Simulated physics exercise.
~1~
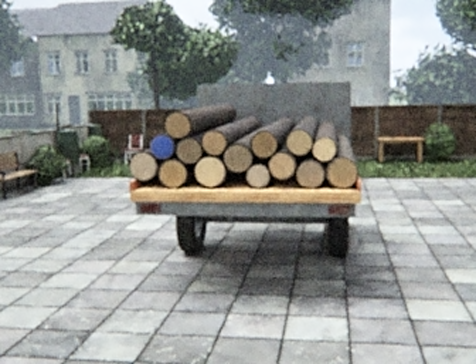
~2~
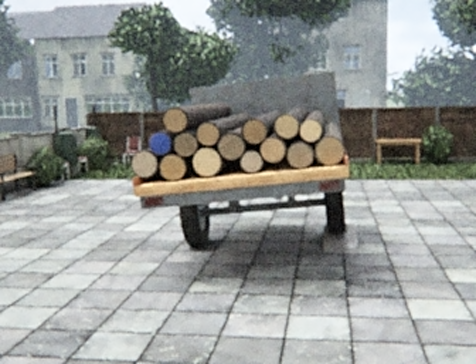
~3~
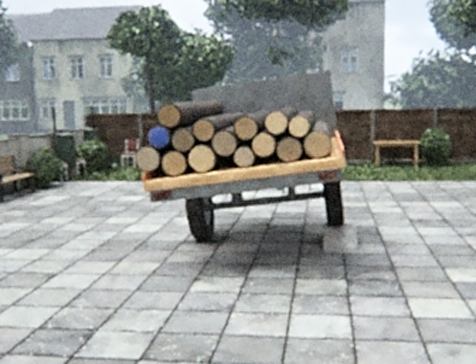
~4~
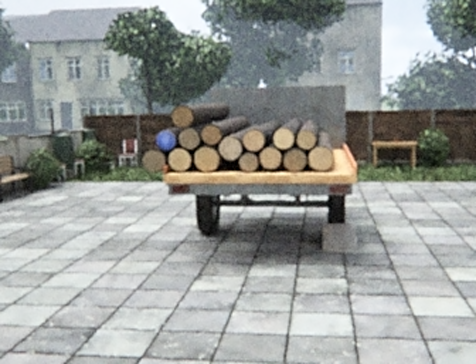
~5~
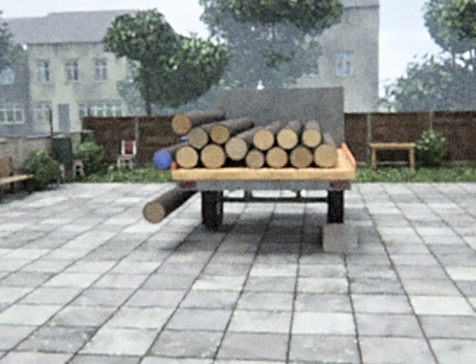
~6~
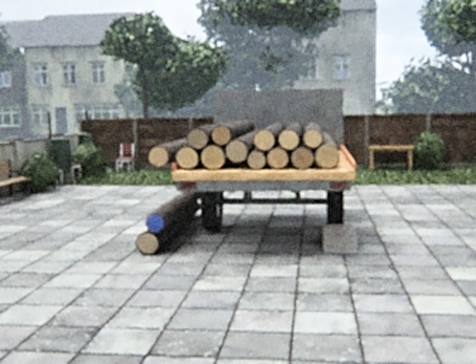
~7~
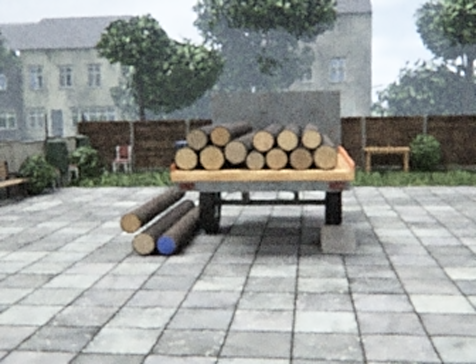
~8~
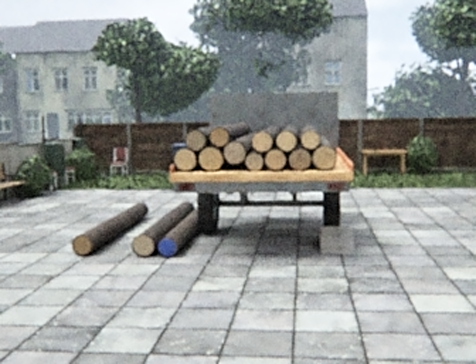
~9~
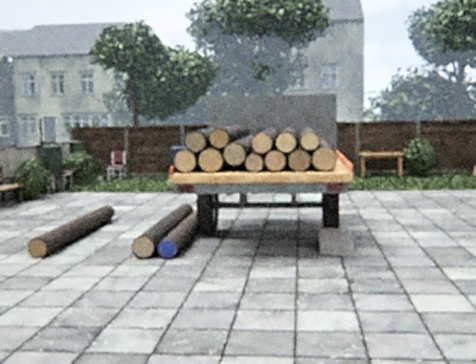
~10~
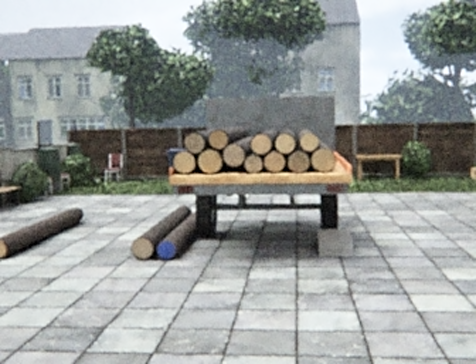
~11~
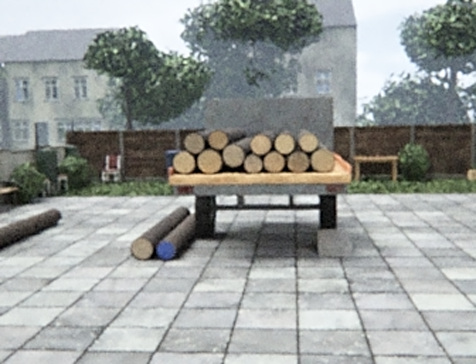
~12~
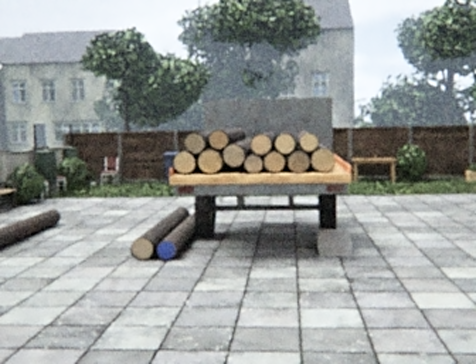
A flat trailer loaded with loose cut logs, one with a blue end at the left, stands seen from behind on a grey paved yard, with trees, a brown fence and pale houses beyond. Its right side rises, tipping the wooden deck to the left, then it settles level again beside a grey block. Logs spill over the left edge, the blue one among them, and drop to the paving. One brown log rolls away left and comes to rest, while the blue log lies beside another near the trailer, the remaining logs still piled on the deck.
